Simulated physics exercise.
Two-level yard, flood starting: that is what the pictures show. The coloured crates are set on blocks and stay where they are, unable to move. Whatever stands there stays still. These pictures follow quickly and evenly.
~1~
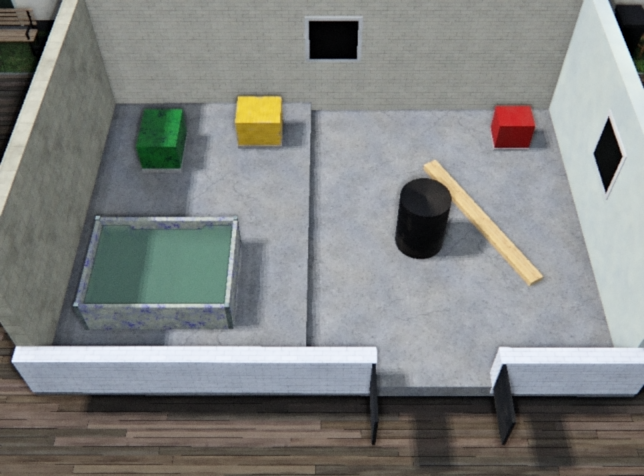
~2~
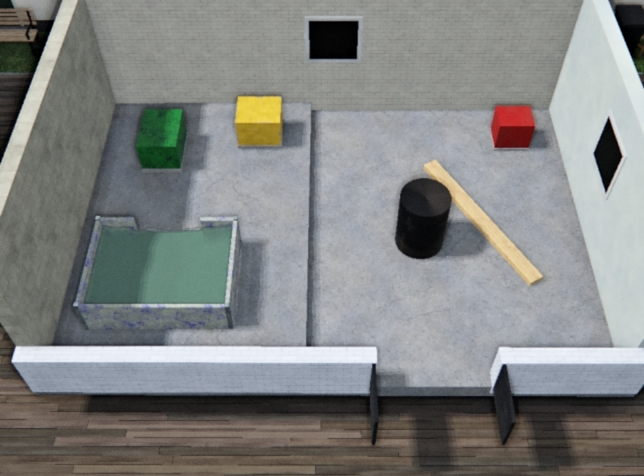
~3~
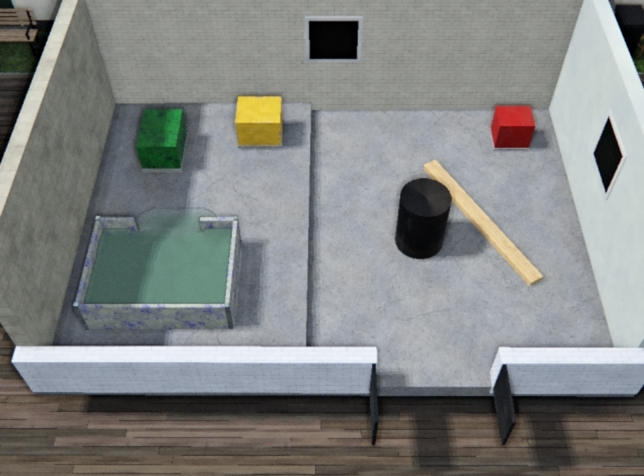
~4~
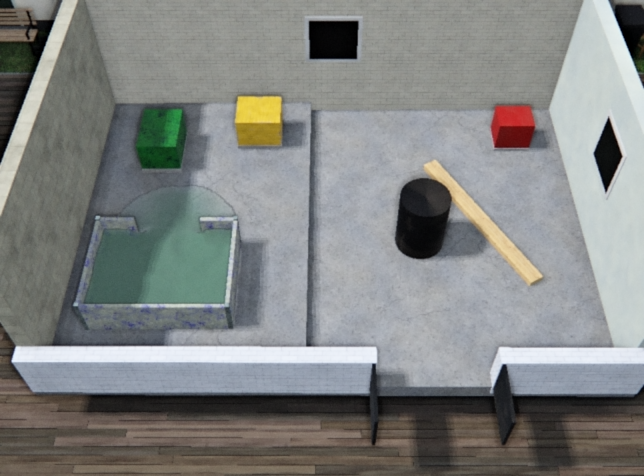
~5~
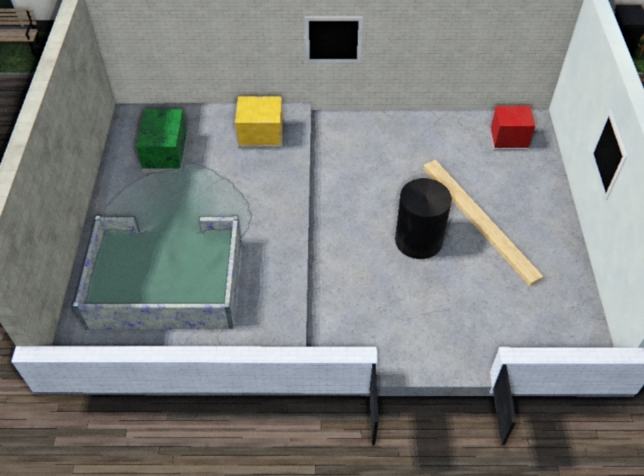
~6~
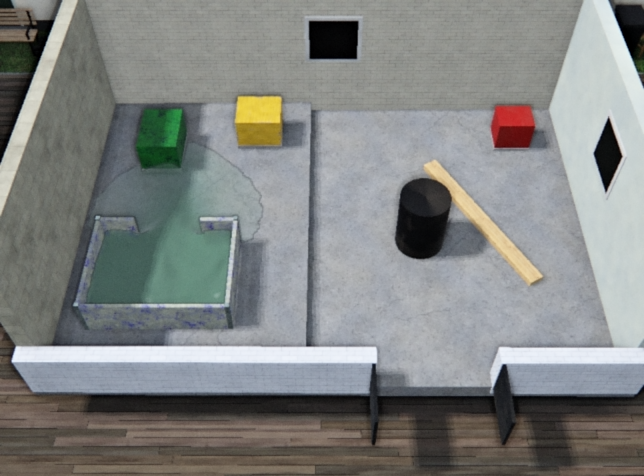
At first, greenish water sits still in an open tank at the left of a walled yard, near green and yellow blocks. Then a gap appears in the tank's far side and water pours out, spreading across the floor in a widening, rounded sheet toward the blocks, while everything else stays still.
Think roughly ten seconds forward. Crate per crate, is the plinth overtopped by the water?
Yellow crate - overtopped, green crate - overtopped, red crate - overtopped.
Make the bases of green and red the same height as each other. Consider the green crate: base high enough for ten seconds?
My guess is that the green one is inundated.
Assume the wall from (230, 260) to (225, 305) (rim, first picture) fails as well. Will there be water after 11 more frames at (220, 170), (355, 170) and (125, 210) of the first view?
Untouched, untouched, untouched.
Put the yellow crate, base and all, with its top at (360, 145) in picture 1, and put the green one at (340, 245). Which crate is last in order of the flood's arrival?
That would be the one in green.
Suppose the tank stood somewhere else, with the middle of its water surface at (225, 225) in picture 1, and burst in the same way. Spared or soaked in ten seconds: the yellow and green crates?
My reading: Yellow gets wet; green is soaked.
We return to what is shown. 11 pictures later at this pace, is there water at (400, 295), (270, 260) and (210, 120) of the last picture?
Result by point, in sequence: Unwetted, then unwetted, then waterlogged.
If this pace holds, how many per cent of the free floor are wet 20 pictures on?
Close to 40 percent, by my reckoning.
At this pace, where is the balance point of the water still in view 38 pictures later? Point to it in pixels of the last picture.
About (225, 191).
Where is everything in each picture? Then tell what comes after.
Still water in the open tank at (160, 263), in the first picture.
Water pours out on the open tank's far side and has run to a hidden place, in the second picture.
The front is at (151, 213), out from the gap on the open tank's far side, in the third picture.
The front is at (170, 189), out from the gap on the open tank's far side, in the fourth picture.
The front is at (184, 166), out from the gap on the open tank's far side, in the fifth picture.
The front is at (197, 147), out from the gap on the open tank's far side, in the sixth picture.
A moment on, water covers 15 % of the floor; the yellow crate water round its plinth, the green crate water round its plinth, the red crate not reached.
Next, water covers 25 % of the floor; the yellow crate water round its plinth, the green crate water round its plinth, the red crate not reached.
Then, water covers 40 % of the floor; the yellow crate water round its plinth, the green crate water round its plinth, the red crate not reached.
Later, water covers 55 % of the floor; the yellow crate water round its plinth, the green crate water round its plinth, the red crate water round its plinth.
In the end, water covers 85 % of the floor; the yellow crate was topped, the green crate was topped, the red crate was topped.
